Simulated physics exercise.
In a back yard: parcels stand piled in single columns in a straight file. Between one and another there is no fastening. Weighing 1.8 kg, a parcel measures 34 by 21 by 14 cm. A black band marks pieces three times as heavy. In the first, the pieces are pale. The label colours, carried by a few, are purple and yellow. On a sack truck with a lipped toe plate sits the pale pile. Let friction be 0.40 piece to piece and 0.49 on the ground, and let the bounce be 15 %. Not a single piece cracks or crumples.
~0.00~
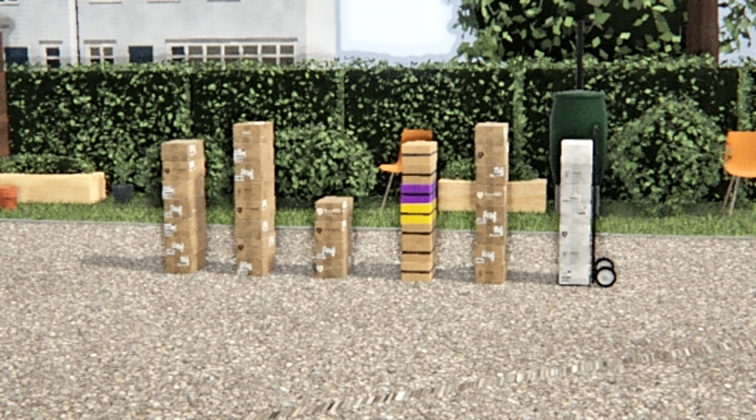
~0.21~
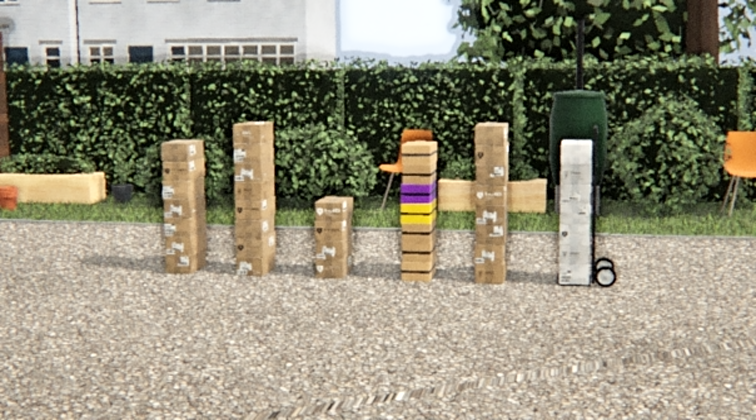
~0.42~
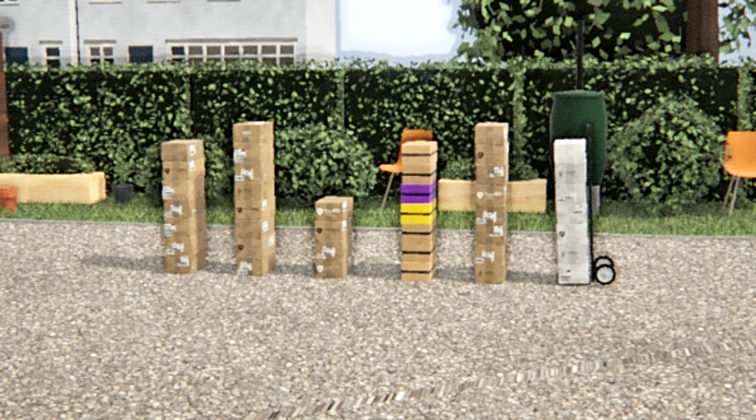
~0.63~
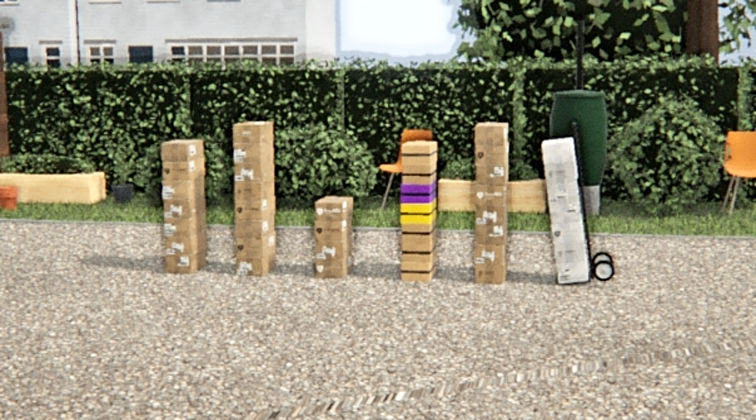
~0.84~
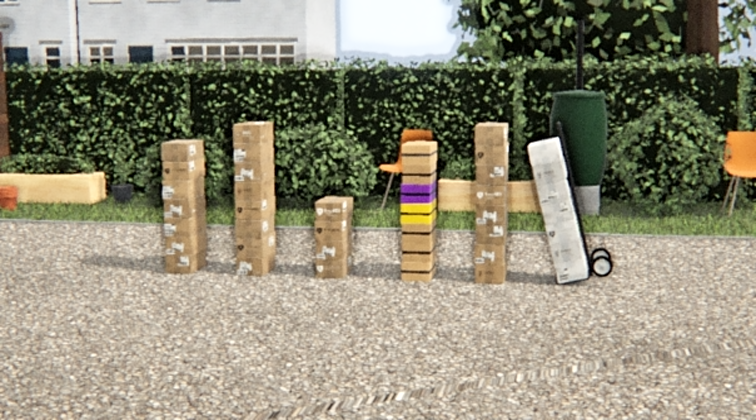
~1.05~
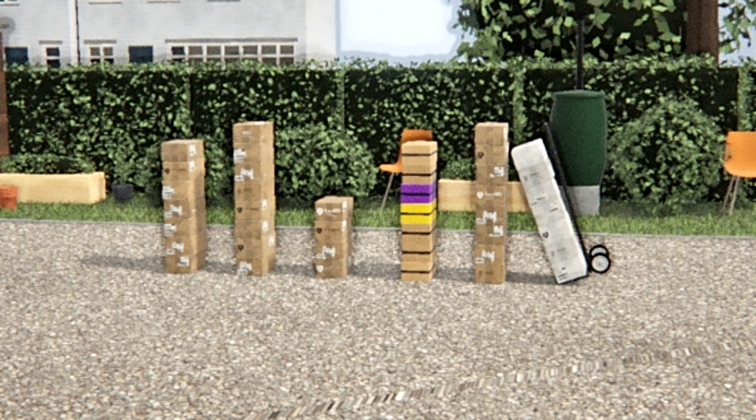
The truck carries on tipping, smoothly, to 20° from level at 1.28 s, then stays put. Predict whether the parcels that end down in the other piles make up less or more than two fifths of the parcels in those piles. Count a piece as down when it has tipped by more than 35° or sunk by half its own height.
They make up more than two fifths.
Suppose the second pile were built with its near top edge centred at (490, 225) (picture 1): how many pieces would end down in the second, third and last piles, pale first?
The tally would be second 0, then third 0, then last 0.
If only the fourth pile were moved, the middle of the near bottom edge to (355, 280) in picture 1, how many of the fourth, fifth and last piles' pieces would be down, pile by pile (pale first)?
Per pile - fourth: 4, fifth: 7, last: 5.
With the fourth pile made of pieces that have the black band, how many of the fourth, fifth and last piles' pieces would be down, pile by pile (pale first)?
Down per pile - fourth: 2, fifth: 7, last: 6.
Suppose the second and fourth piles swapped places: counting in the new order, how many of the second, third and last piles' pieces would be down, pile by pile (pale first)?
Down per pile: Second 0, third 0, last 0.
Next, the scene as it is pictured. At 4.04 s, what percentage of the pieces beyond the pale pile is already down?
65 per cent at that moment.
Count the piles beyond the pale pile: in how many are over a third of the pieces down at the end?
The answer is 5.
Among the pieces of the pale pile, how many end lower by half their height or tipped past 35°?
7 pieces.
After 2.42 s, 7 of the pale pile down; 2 of the 34 other parcels down; purple parcel leaning 13°; yellow parcel leaning 13°.
After 4.04 s, 7 of the pale pile down; 22 of the 34 other parcels down; yellow parcel leaning 48°, 31 cm lower; purple parcel 28 cm lower.
At rest (5.4 s), 7 of the pale pile down; 28 of the 34 other parcels down; yellow parcel leaning 48°, 31 cm lower; purple parcel 28 cm lower. That is 82 per cent. As the last picture would show them, middles, yellow parcel near (355, 251), purple parcel near (333, 228).
